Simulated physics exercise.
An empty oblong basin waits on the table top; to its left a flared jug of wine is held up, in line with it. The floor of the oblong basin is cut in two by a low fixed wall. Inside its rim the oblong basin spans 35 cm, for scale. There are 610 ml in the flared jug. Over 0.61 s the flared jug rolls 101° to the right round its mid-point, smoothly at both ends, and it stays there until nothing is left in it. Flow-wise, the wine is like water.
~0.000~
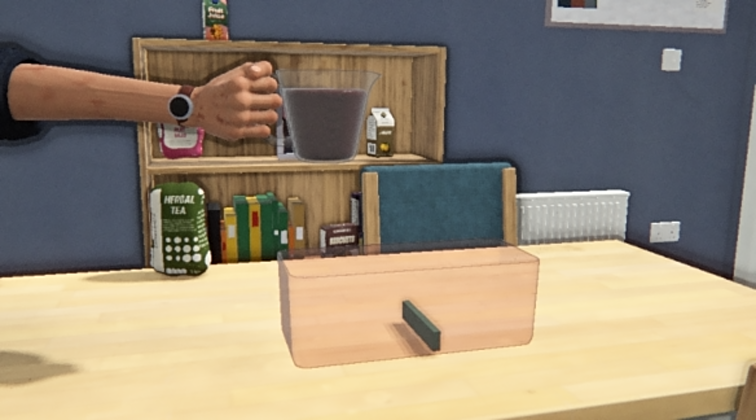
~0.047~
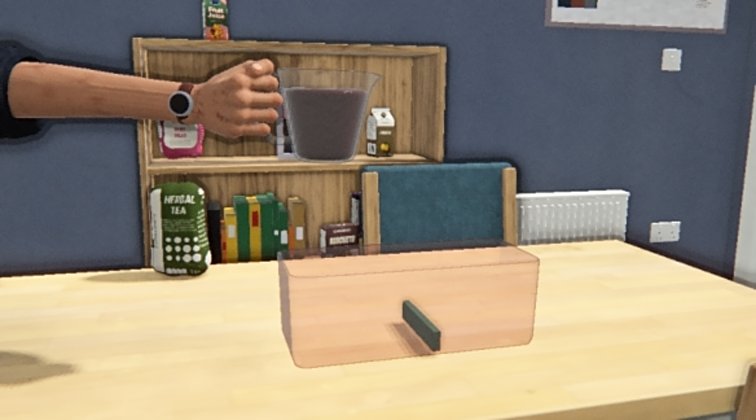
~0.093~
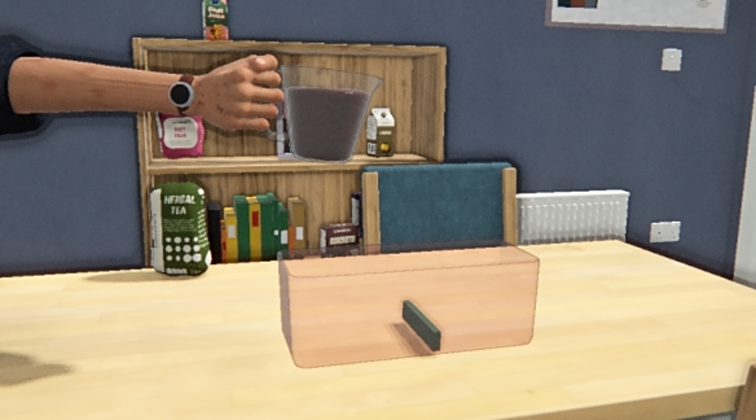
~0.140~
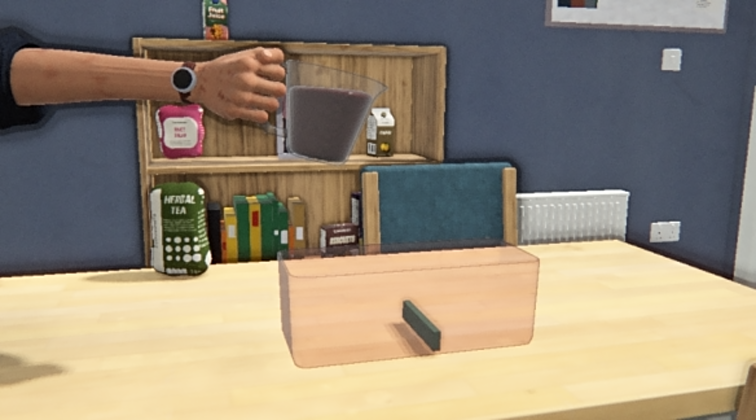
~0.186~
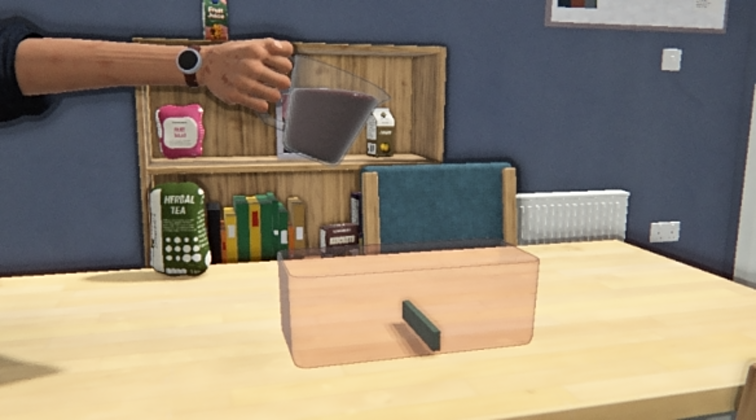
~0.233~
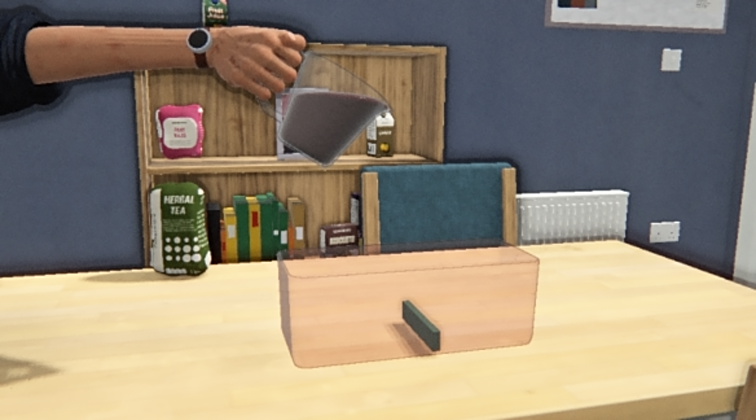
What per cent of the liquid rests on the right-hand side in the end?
66 percent.
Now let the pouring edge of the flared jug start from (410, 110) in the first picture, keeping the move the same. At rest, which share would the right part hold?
In that case some 85 per cent.
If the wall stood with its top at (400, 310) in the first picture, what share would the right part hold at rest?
Then it comes to around 90 per cent.
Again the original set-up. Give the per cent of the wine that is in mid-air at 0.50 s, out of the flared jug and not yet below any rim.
About 40 per cent.
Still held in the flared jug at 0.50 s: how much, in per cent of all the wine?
I'd estimate some 48 % remains.
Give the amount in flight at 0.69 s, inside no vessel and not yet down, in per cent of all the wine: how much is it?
Roughly 20 per cent.
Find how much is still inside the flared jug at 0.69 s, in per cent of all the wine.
Share remaining: Approx. 8 %.
By 0.50 s the tilt is 93° and 48 per cent is still to pour, 0 is left of the wall and 11 right of it.
By 0.69 s the tilt is 101° and 8 per cent is still to pour, 21 is left of the wall and 50 right of it.
By 0.89 s the tilt is 101° and 0 per cent is still to pour, 28 is left of the wall and 67 right of it.
By 1.11 s the tilt is 101° and 0 per cent is still to pour, 31 is left of the wall and 66 right of it.
At rest 31 per cent lies left of the wall, 66 right of it and 3 outside.
